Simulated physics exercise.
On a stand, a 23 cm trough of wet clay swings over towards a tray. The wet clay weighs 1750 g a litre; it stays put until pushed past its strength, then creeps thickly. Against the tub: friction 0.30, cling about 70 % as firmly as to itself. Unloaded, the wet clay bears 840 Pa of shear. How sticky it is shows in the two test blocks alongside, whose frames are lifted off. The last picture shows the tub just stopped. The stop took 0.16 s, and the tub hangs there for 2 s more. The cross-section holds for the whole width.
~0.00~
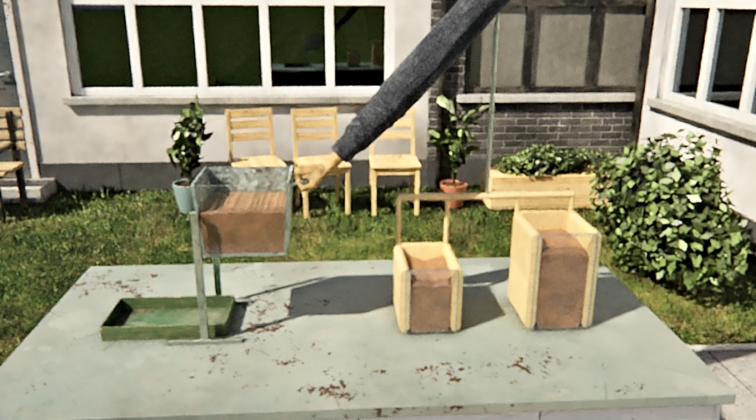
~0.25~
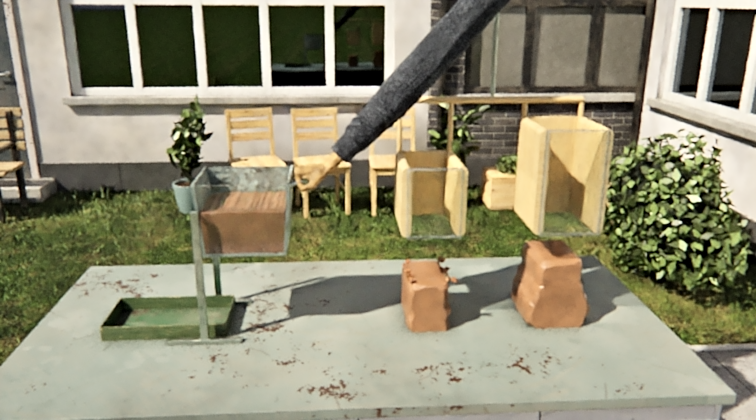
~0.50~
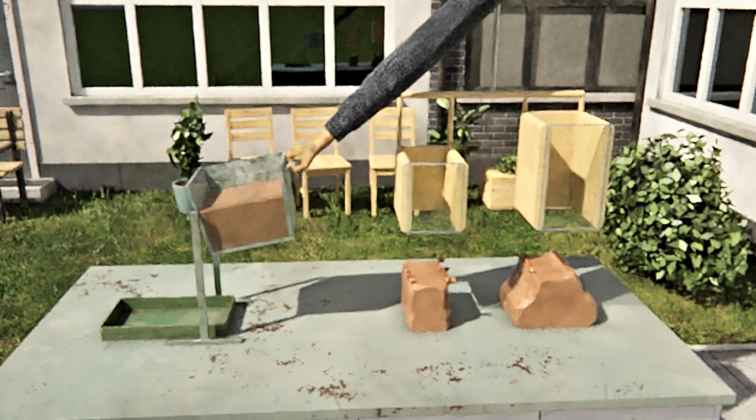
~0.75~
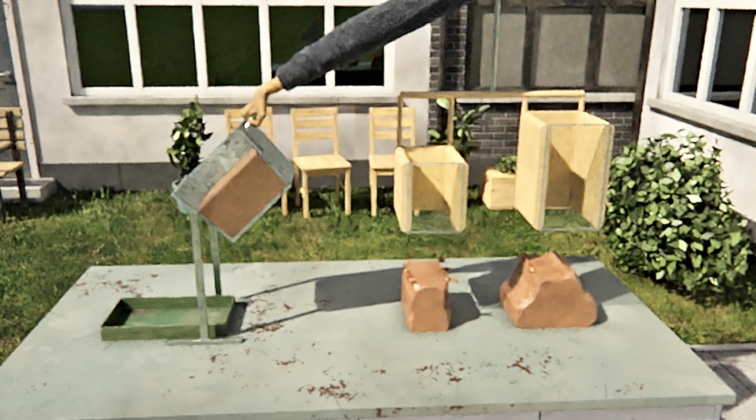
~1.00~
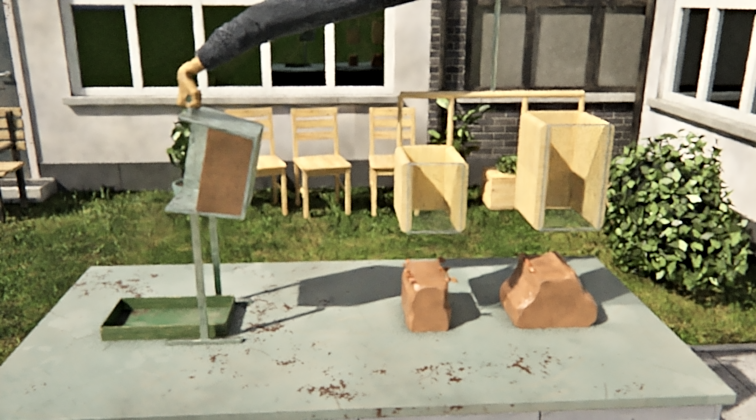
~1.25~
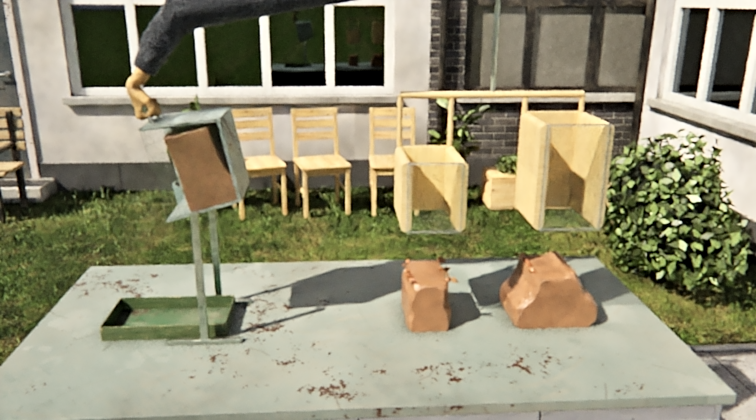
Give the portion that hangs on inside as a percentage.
About 41 %.
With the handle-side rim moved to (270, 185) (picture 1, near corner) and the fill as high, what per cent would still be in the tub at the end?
It would be near 45 %.
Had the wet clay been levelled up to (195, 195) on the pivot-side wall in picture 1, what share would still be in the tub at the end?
In that case some 35 per cent.
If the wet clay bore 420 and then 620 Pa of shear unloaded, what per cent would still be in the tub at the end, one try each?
In that order: 35 %, 40 %.
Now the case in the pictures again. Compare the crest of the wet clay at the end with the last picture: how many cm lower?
Roughly 14 cm.
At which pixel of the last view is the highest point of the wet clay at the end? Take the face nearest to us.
At about (213, 174).
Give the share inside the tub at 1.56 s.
About 50 %.
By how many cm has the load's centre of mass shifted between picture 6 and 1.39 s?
Some 7 cm.
After 1.39 s, the tub is at 101 degrees and holds 98 %.
After 1.56 s, the tub is at 101 degrees and holds 50 %.
After 1.73 s, the tub is at 101 degrees and holds 41 %.
After 1.90 s, the tub is at 101 degrees and holds 41 %.
After 3.25 s, the tub is at 101 degrees and holds 41 %.
